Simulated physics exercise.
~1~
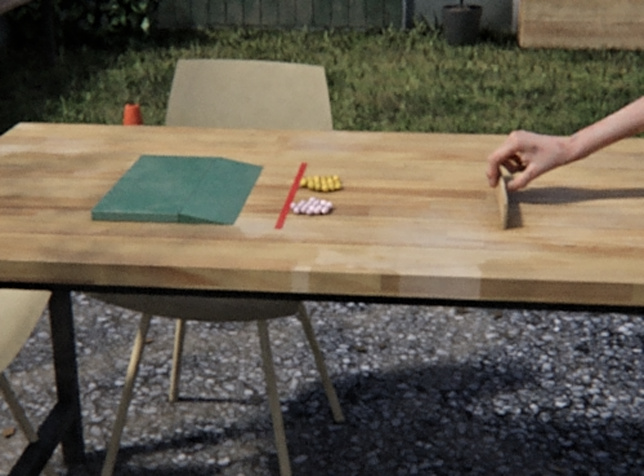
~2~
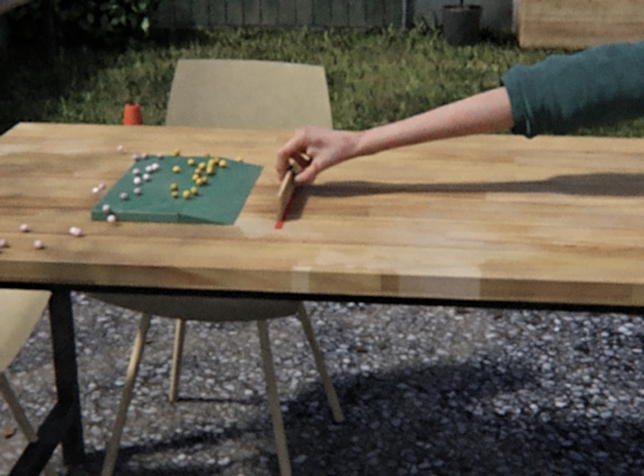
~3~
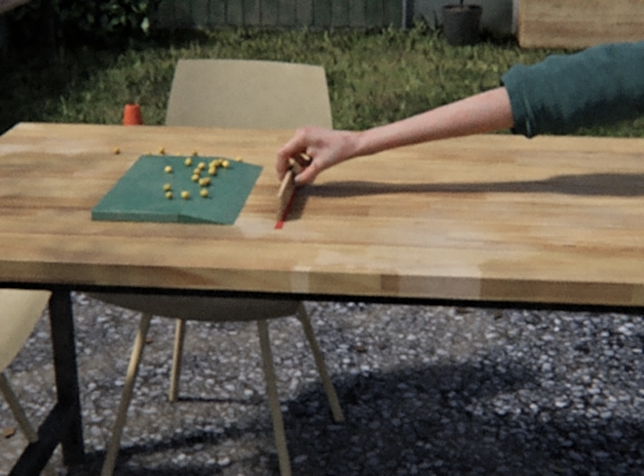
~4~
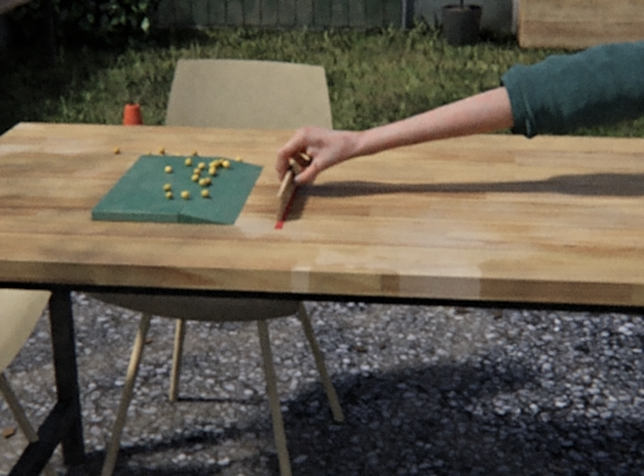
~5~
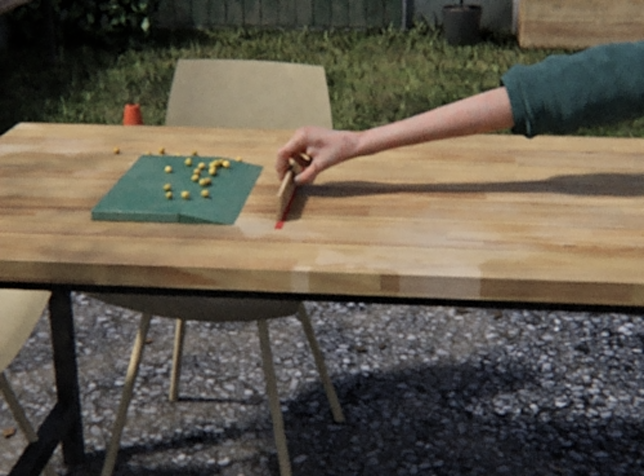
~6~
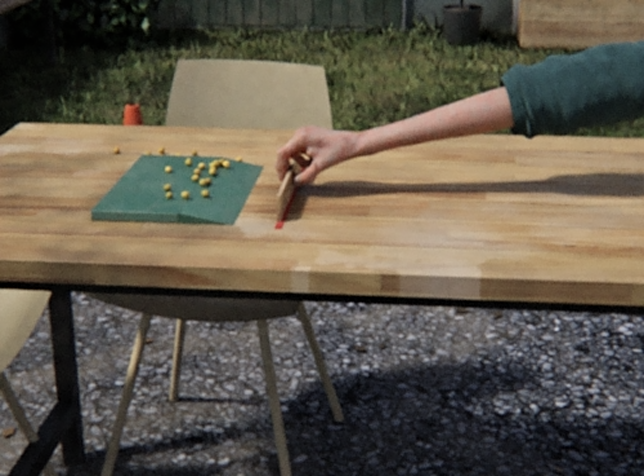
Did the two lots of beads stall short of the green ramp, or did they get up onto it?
Both lots got up onto the green ramp, at least in part.
